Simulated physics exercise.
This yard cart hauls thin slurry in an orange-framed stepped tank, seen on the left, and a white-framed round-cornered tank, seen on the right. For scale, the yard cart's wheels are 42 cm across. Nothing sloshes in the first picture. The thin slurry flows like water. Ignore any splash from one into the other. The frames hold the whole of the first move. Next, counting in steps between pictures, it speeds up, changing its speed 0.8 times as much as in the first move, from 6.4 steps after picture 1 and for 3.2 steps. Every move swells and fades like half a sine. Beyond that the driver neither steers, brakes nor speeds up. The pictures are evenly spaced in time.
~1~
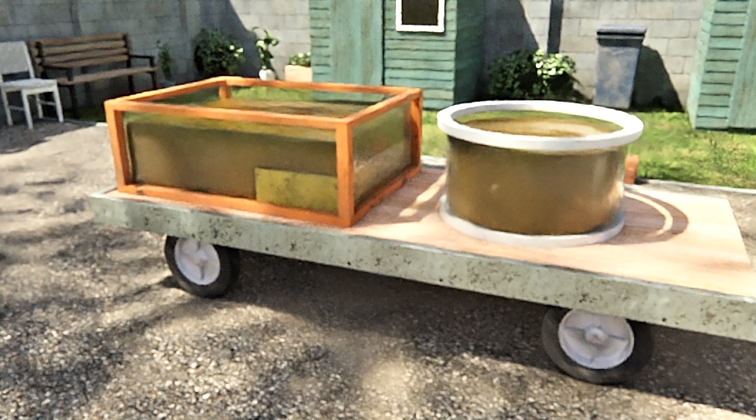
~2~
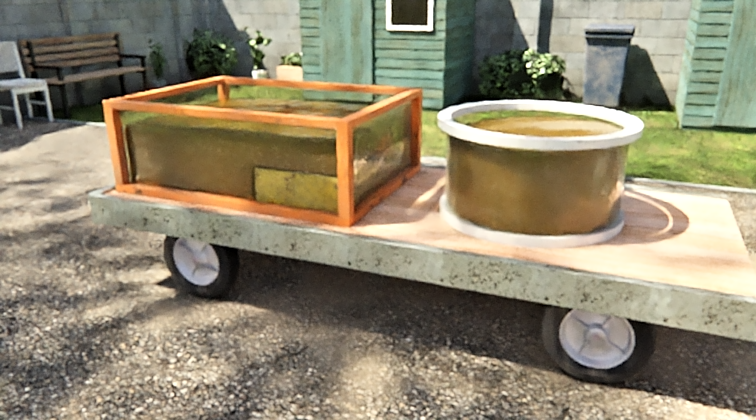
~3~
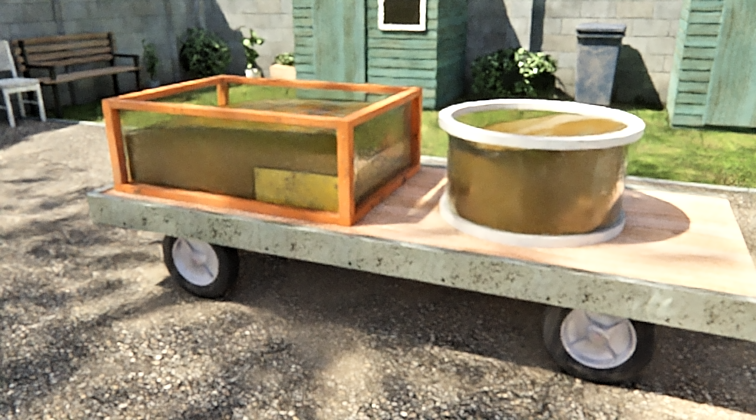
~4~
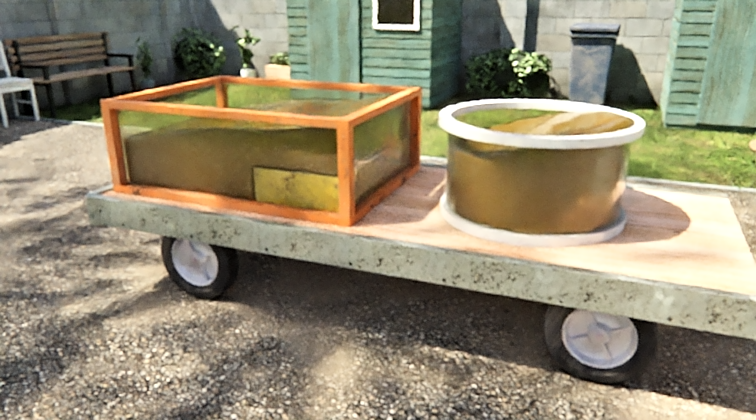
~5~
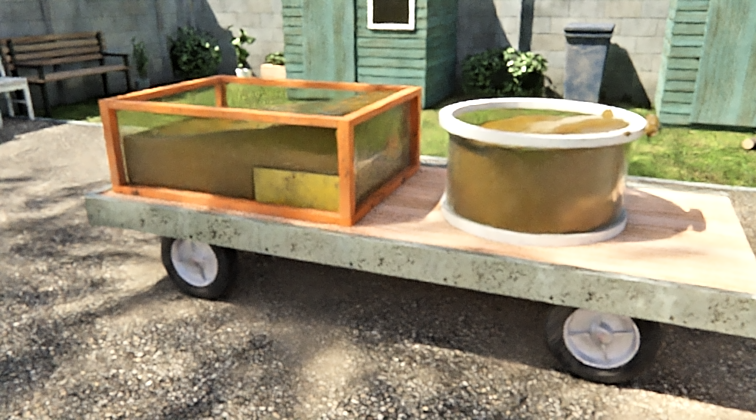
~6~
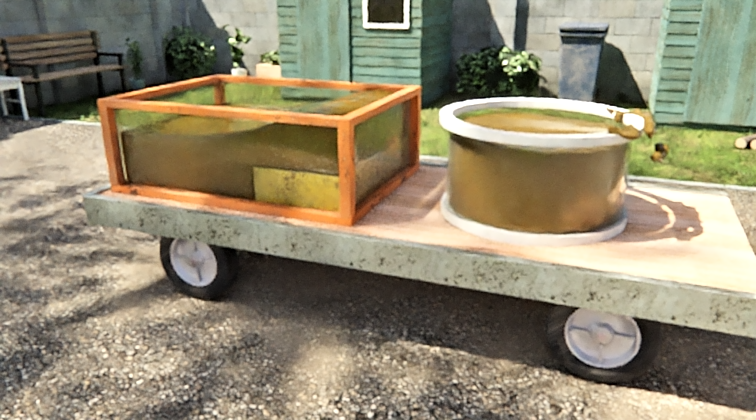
A cart carrying an orange-framed tank and a rounded white-rimmed one rolled right and slowed, its murky liquid surging toward the right ends before some slopped over the white rim and the rounded tank levelled.
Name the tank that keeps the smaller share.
The left one.
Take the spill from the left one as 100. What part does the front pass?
Some 50 per cent of it.
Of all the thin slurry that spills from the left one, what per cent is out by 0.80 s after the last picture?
About 0 per cent.
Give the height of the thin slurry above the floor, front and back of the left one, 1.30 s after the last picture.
Front 30 cm, back 28 cm.
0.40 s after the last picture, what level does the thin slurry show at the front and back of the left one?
About 32 cm in front and 34 cm behind.
Then, 0.40 s later than the final frame, the left one has lost nothing (front 32 cm, back 34 cm); the right one has lost nothing (front 28 cm, back 39 cm).
Then, 0.80 s later than the final frame, the left one has lost nothing (front 23 cm, back 44 cm); the right one has lost nothing (front 35 cm, back 33 cm).
Then, 1.30 s later than the final frame, the left one has lost 1 per cent, over the back (front 30 cm, back 27 cm); the right one has lost nothing (front 33 cm, back 34 cm).
Then, 3.64 s later than the final frame, the left one has lost 2 per cent, over the front and the back; the right one has lost nothing.
